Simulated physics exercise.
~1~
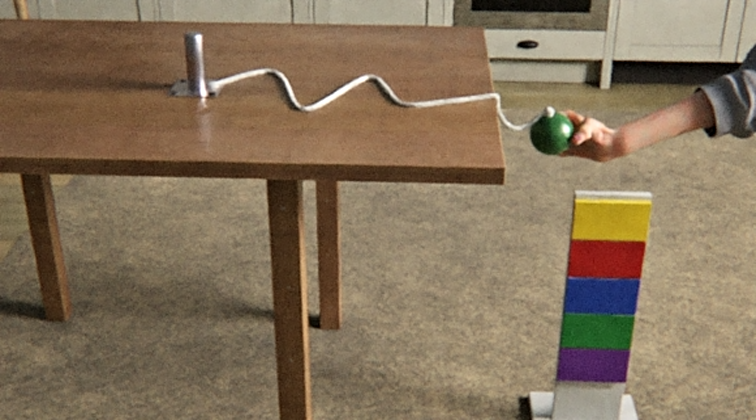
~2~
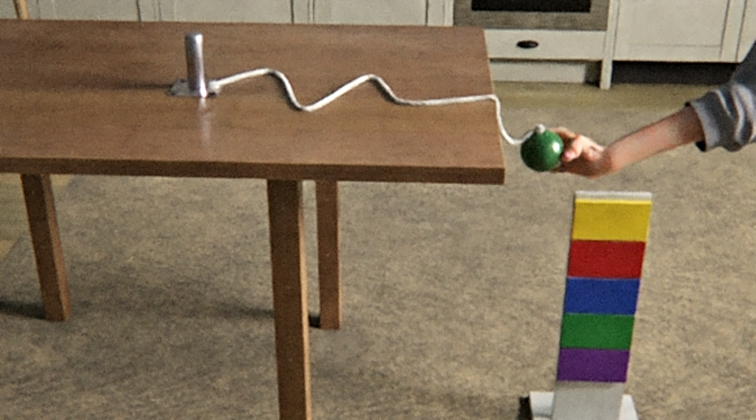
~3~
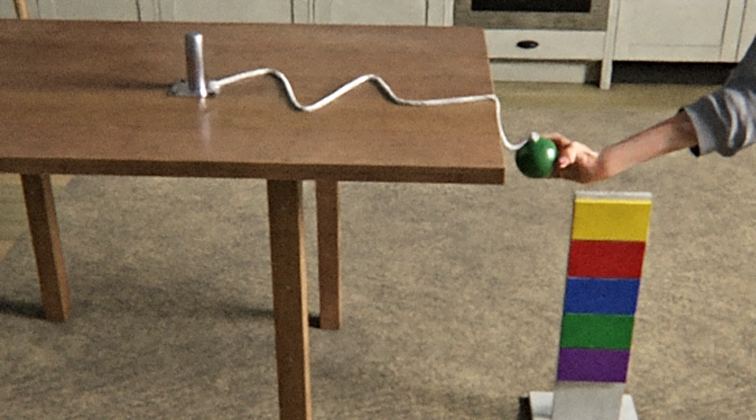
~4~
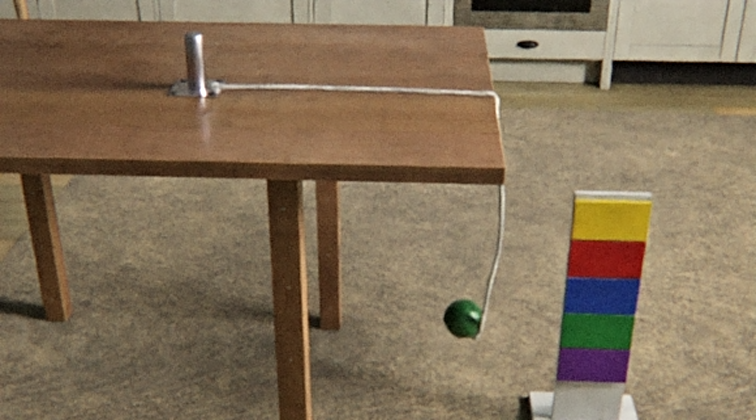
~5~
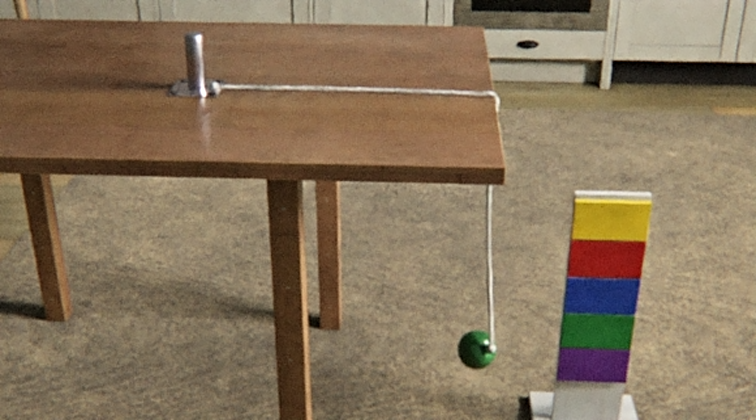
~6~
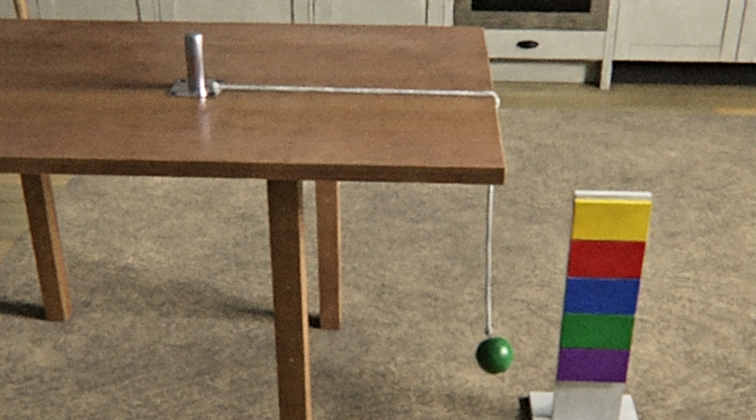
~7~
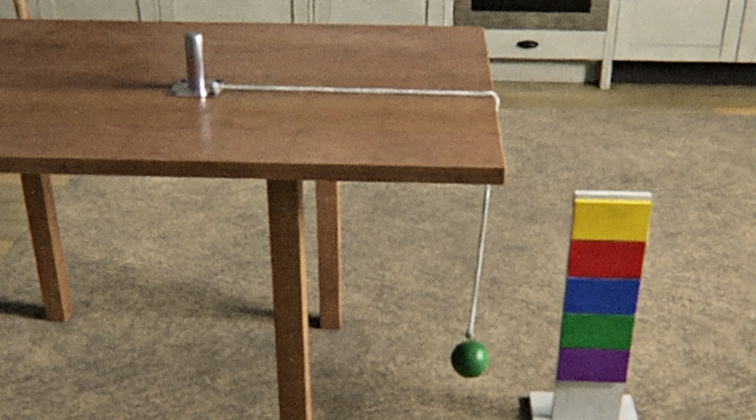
In a kitchen, a hand holds a green, apple-like ball at the end of a slack white cord, which runs in waves across a wooden table from a metal post. Beside the table stands a board striped yellow, red, blue, green and purple. The hand moves the ball slightly left and down, then lets go. The ball drops below the tabletop, pulling the cord straight, and reaches the level of the green band. It sinks further to the purple band, swings a little right, then back left, still hanging level with purple.
